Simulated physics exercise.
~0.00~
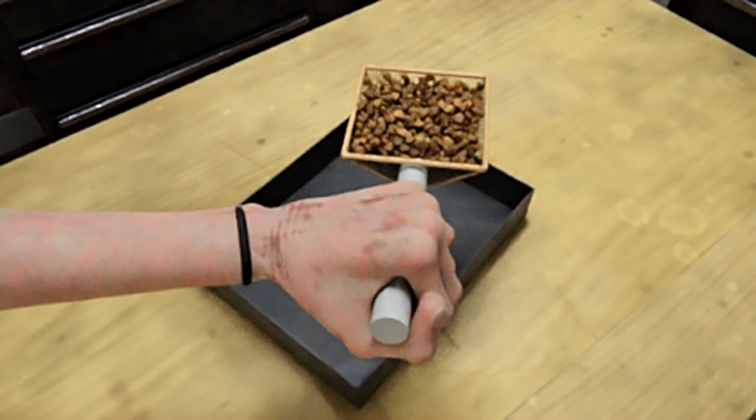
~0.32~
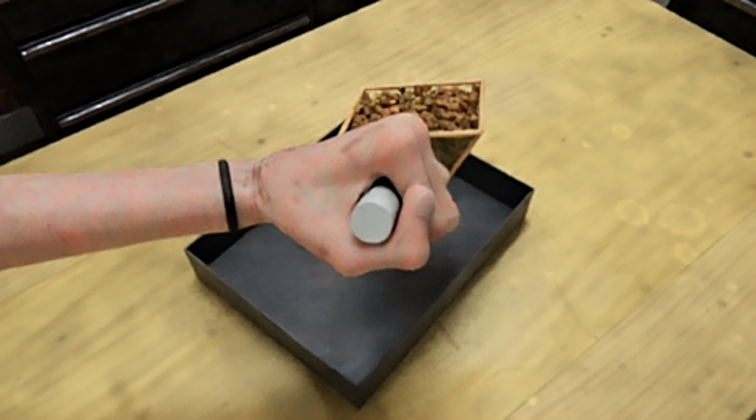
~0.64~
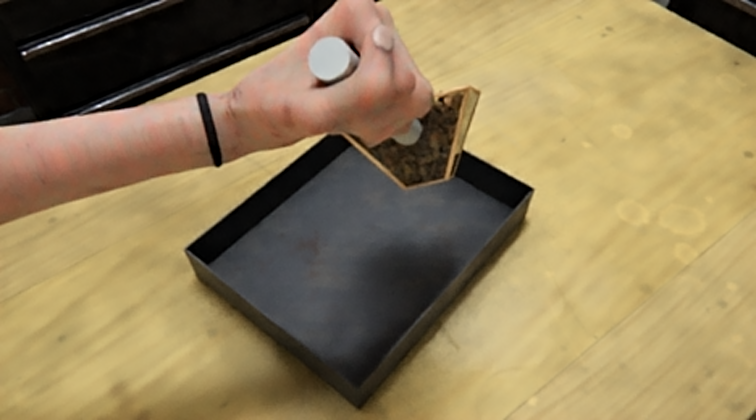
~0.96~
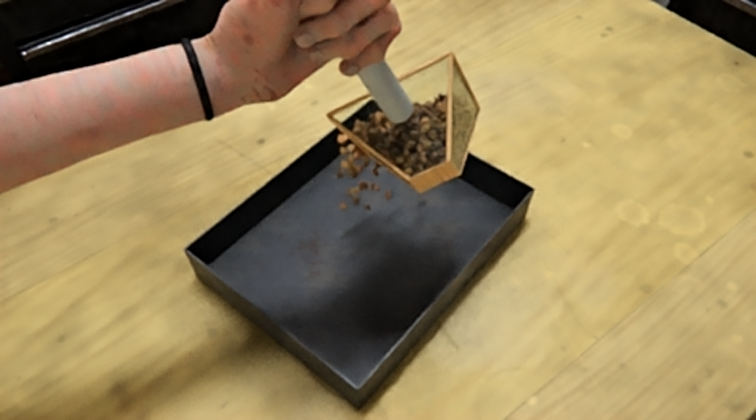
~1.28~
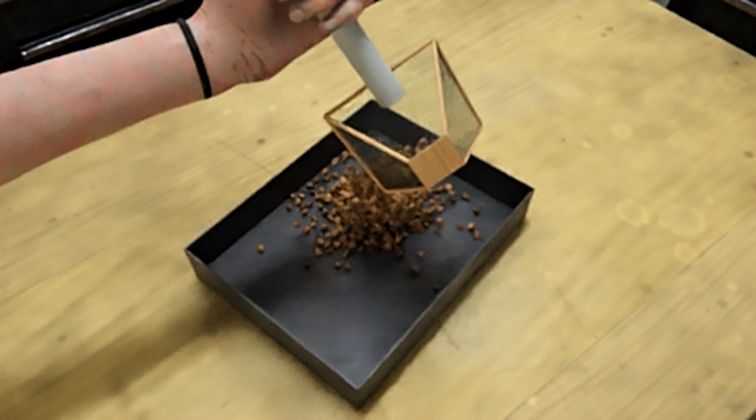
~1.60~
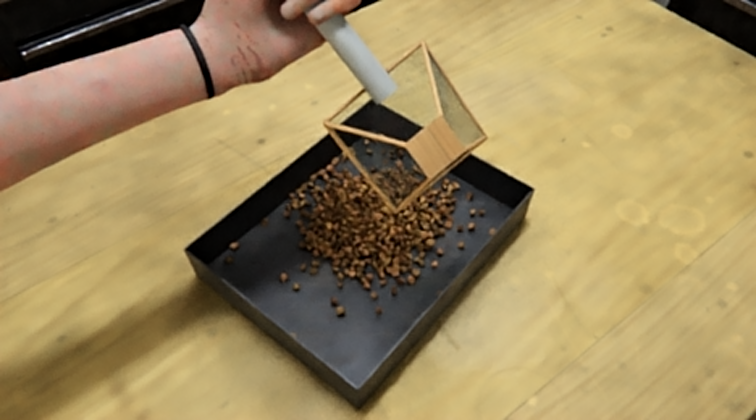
Hand tilting a wood-edged scoop of small brown pieces over a dark tray, spilling them into a loose heap until it empties.
